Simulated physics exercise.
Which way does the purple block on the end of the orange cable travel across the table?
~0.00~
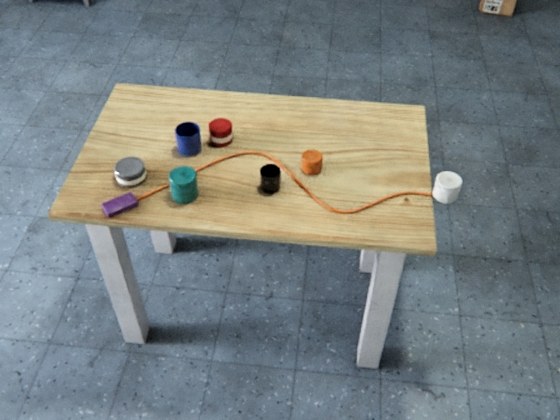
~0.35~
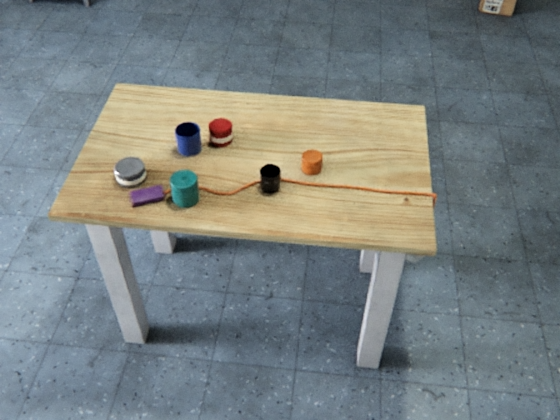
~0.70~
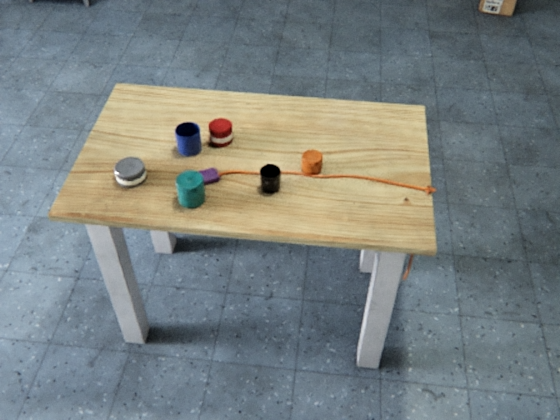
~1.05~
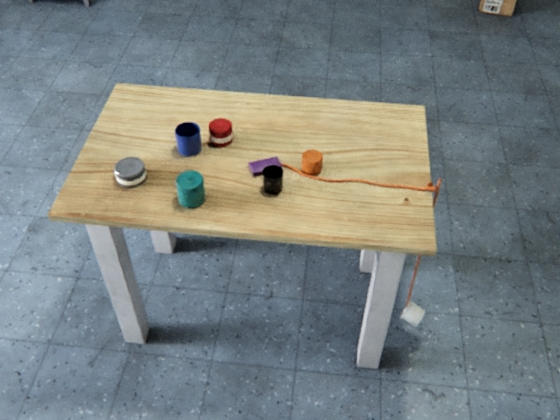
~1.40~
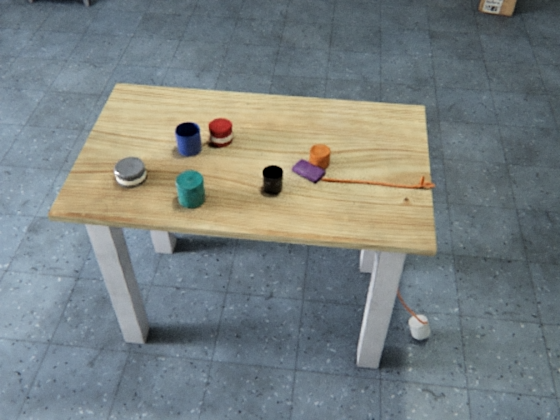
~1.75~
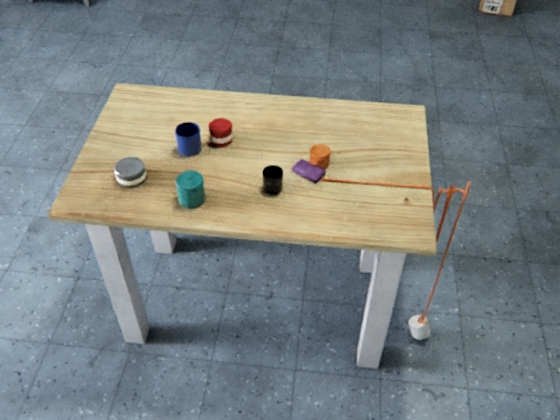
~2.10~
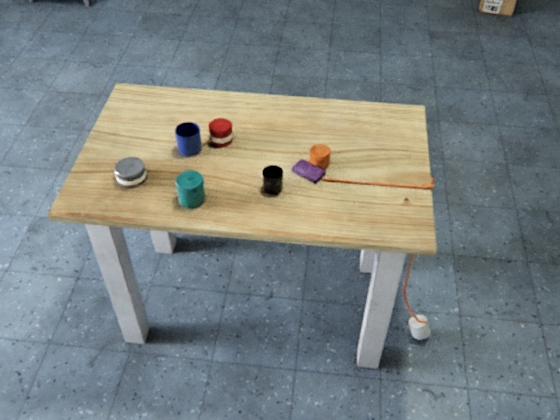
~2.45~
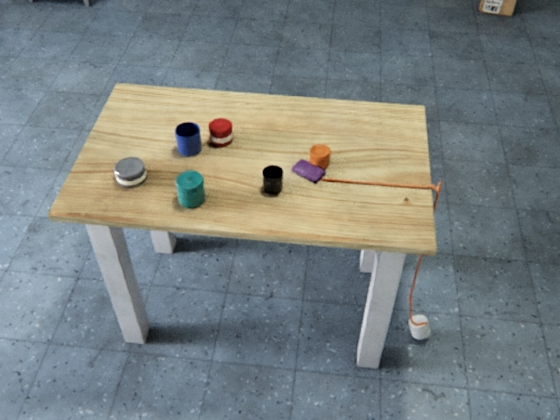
It moves to the right, sliding across the table until it comes to rest beside the orange tub.
